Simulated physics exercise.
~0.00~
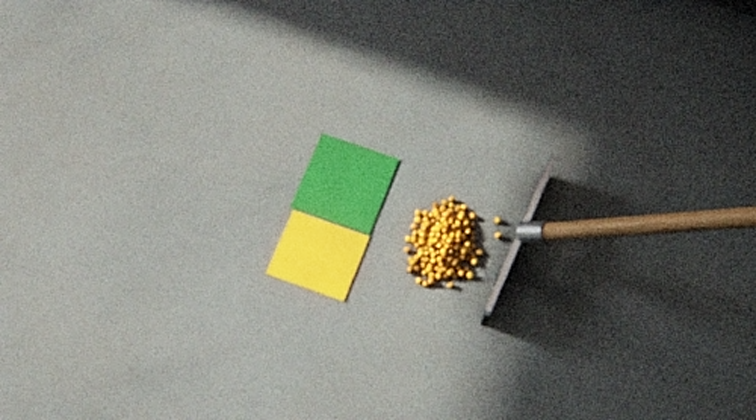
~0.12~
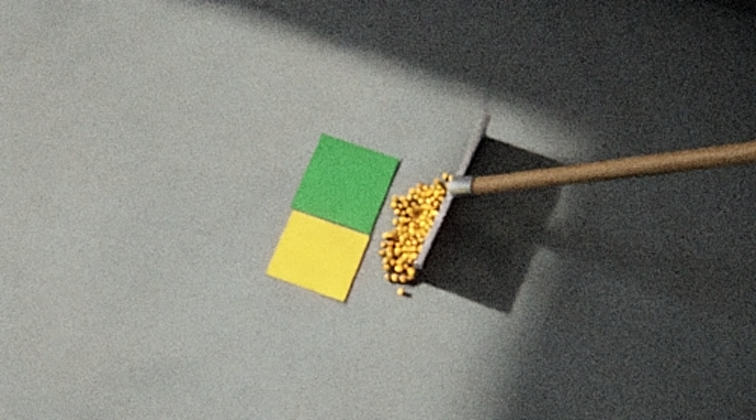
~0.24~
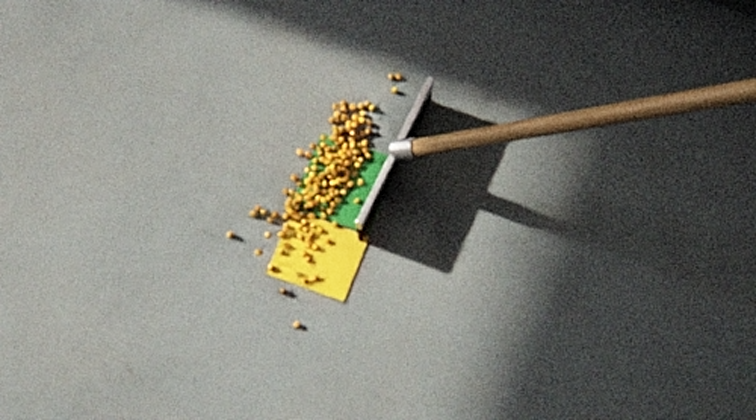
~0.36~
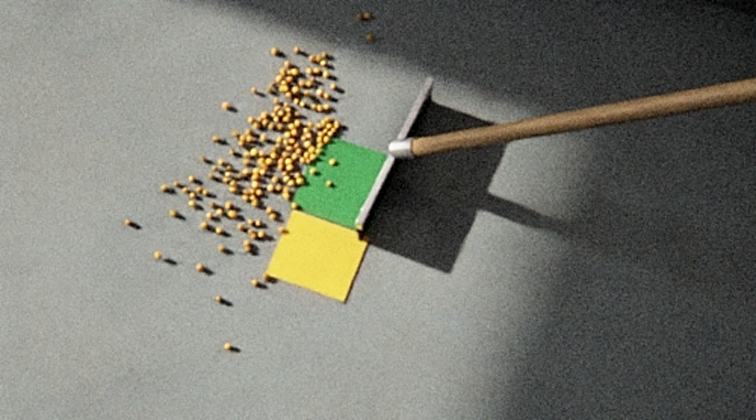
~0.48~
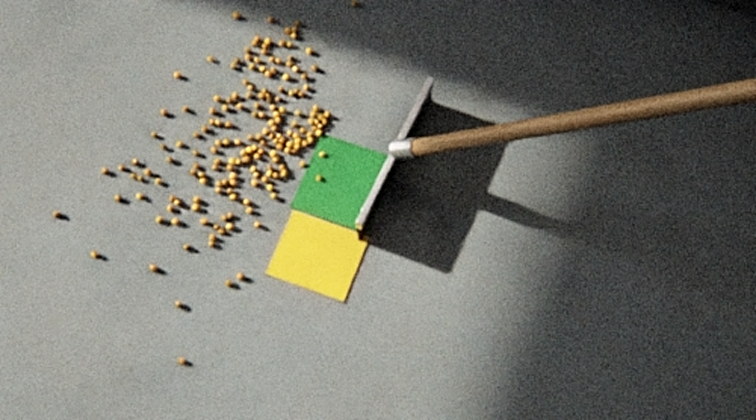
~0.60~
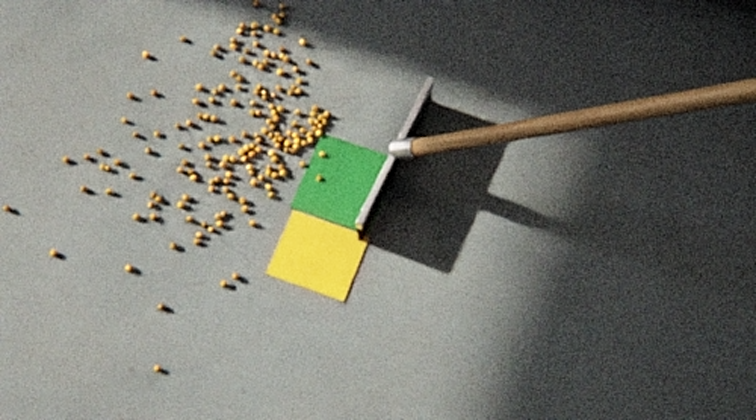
A squeegee pushes golden kernels left over green and yellow mats, then stops as they scatter beyond.
